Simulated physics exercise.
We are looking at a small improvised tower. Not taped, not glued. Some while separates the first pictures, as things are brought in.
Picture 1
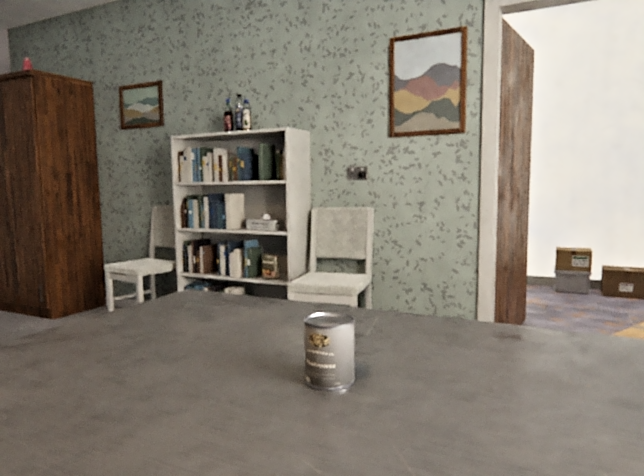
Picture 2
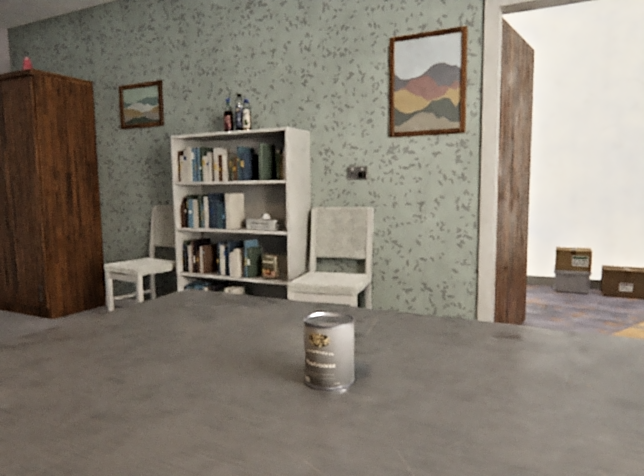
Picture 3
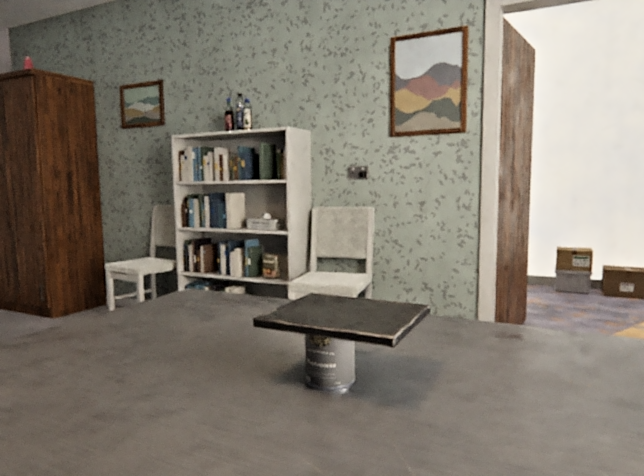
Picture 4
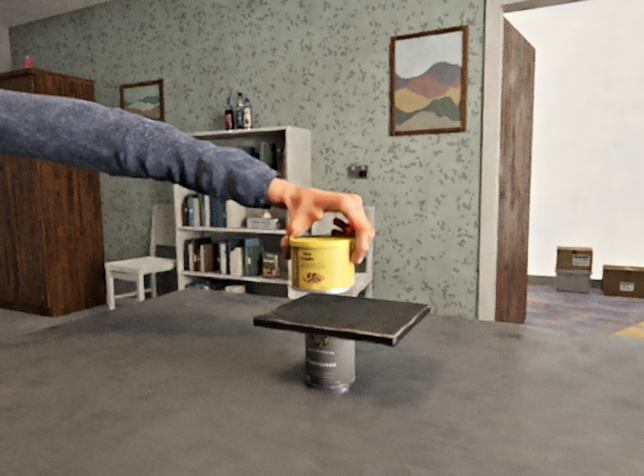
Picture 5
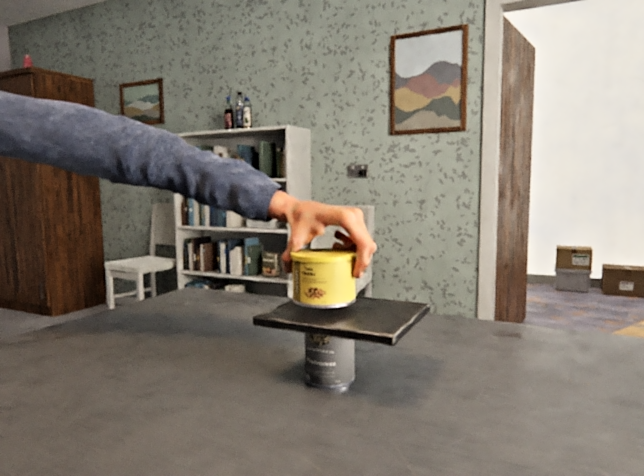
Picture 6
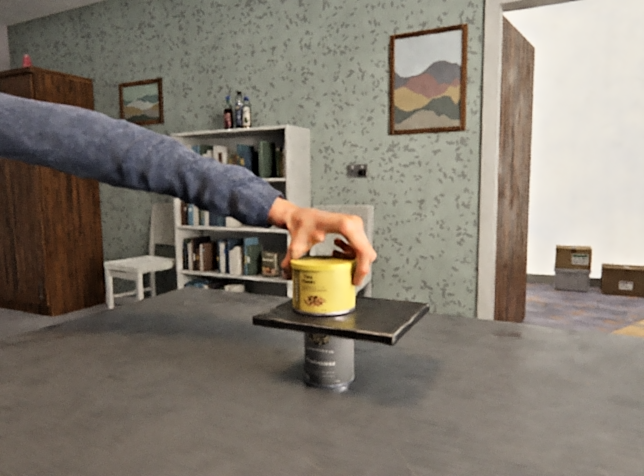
A hand lowers a yellow tub onto a dark board resting on a grey tin.
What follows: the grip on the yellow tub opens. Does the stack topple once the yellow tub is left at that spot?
It ends up in one piece.
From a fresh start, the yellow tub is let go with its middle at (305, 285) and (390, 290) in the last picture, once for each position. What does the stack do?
Result of try one: No collapse; result of try two: Collapse.
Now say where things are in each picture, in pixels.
In the first picture, the last thing is not in view yet; grey tin (330, 350).
In the second picture, the last thing is not in view yet; grey tin (329, 349).
In the third picture, the last thing is not in view yet; grey tin (330, 349).
The fourth picture shows coming down; yellow tub (322, 262); grey tin (330, 348).
The fifth picture shows coming down; yellow tub (324, 276); grey tin (330, 348).
The sixth picture shows in place under the hand; yellow tub (324, 284); grey tin (329, 347).
Then, 0.20 s later than the last frame, all is still.
Then, 0.50 s later than the last frame, yellow tub resting near (324, 284).
When it is over, all 3 as before. End places, in pixels of the last picture, yellow tub near (324, 284). The stack holds.
